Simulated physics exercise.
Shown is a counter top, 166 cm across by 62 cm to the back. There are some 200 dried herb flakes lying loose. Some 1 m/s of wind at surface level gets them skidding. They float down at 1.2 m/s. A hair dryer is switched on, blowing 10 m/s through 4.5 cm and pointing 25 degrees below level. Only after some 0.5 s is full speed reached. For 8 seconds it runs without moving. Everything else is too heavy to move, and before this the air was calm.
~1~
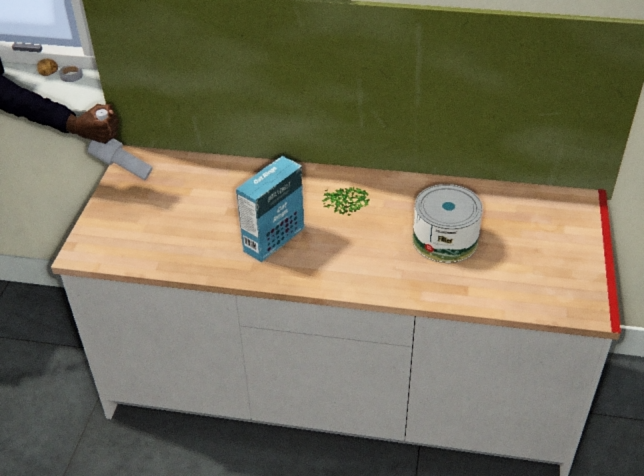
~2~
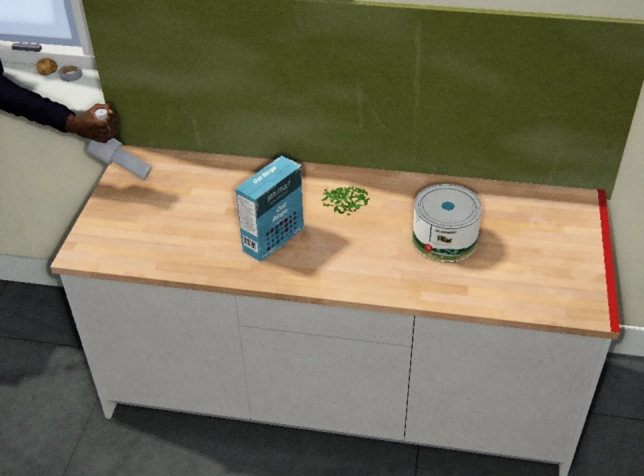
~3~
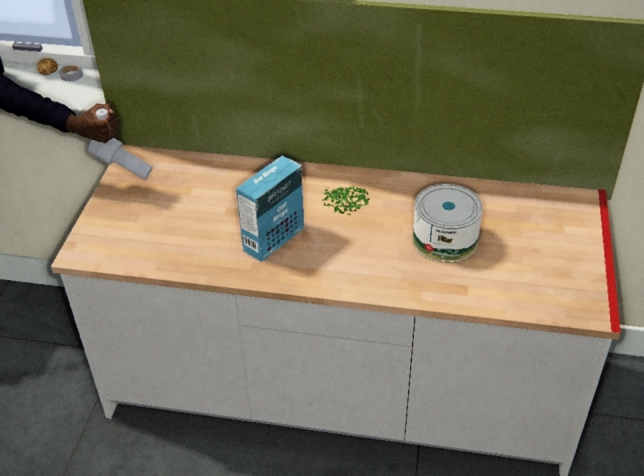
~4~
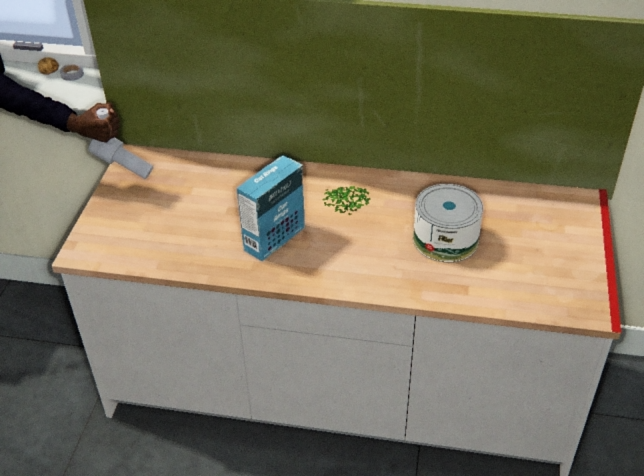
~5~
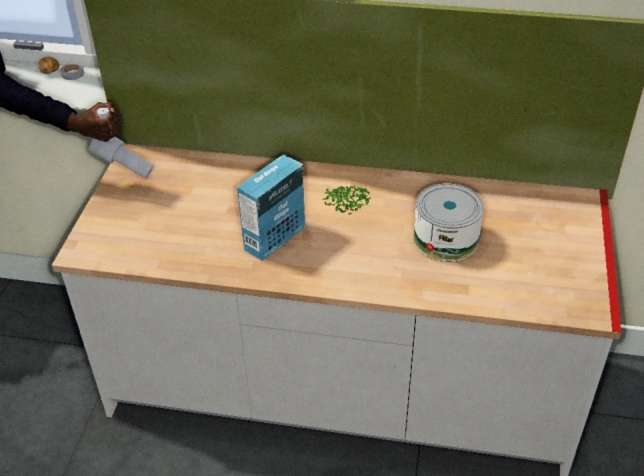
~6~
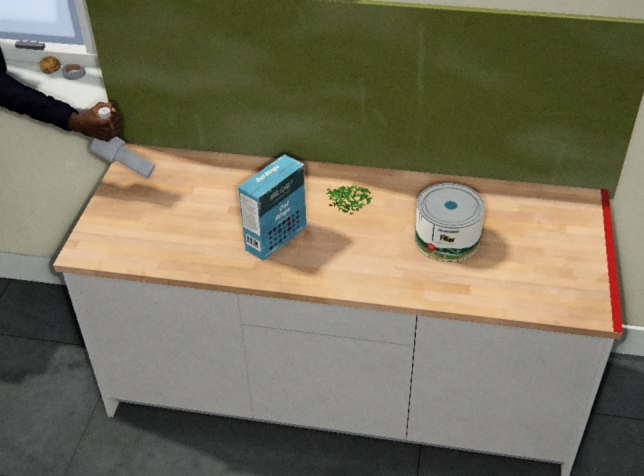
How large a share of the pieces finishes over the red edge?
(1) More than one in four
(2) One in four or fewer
The answer is 1.
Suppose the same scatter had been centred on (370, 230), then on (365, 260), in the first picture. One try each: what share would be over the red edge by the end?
First try 15 %, second try 0 %.
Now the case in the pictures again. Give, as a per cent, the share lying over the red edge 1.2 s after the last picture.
20 per cent, roughly.
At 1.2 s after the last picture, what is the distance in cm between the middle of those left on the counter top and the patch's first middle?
Roughly 65 centimetres.
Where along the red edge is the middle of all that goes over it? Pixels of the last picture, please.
At roughly pixel (609, 200).
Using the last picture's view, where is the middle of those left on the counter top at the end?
Around (532, 218).
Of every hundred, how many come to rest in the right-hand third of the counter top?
Around 15 per cent.
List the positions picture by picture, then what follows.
The middle of the dried herb flakes is near (346, 199), none has stirred yet and the mouth of the hair dryer is at (149, 174), in the first frame.
The middle of the dried herb flakes is near (345, 197), none has stirred yet and the red edge is centred on (612, 255), in the second frame.
The middle of the dried herb flakes is near (346, 197), none has stirred yet, the top of a carton is at (269, 176) and the top of a large tin is at (449, 206), in the third frame.
The middle of the dried herb flakes is near (346, 197) and none has stirred yet, in the fourth frame.
The middle of the dried herb flakes is near (347, 197) and none has stirred yet, in the fifth frame.
The middle of the dried herb flakes is near (348, 197) and none has stirred yet, in the sixth frame.
Then, 1.2 s after the last picture, 96 % are on the move or not yet settled, 20 % are over the red edge; the middle of those still in play is near (547, 195).
Then, 2.1 s after the last picture, 28 % are on the move or not yet settled, 78 % are over the red edge; the middle of those still in play is near (540, 217).
Then, 4.0 s after the last picture, 14 % are on the move or not yet settled, 82 % are over the red edge; the middle of those still in play is near (540, 217).
Then, 7.6 s after the last picture, at the end, 84 % are over the red edge; the middle of those still in play is near (532, 218).
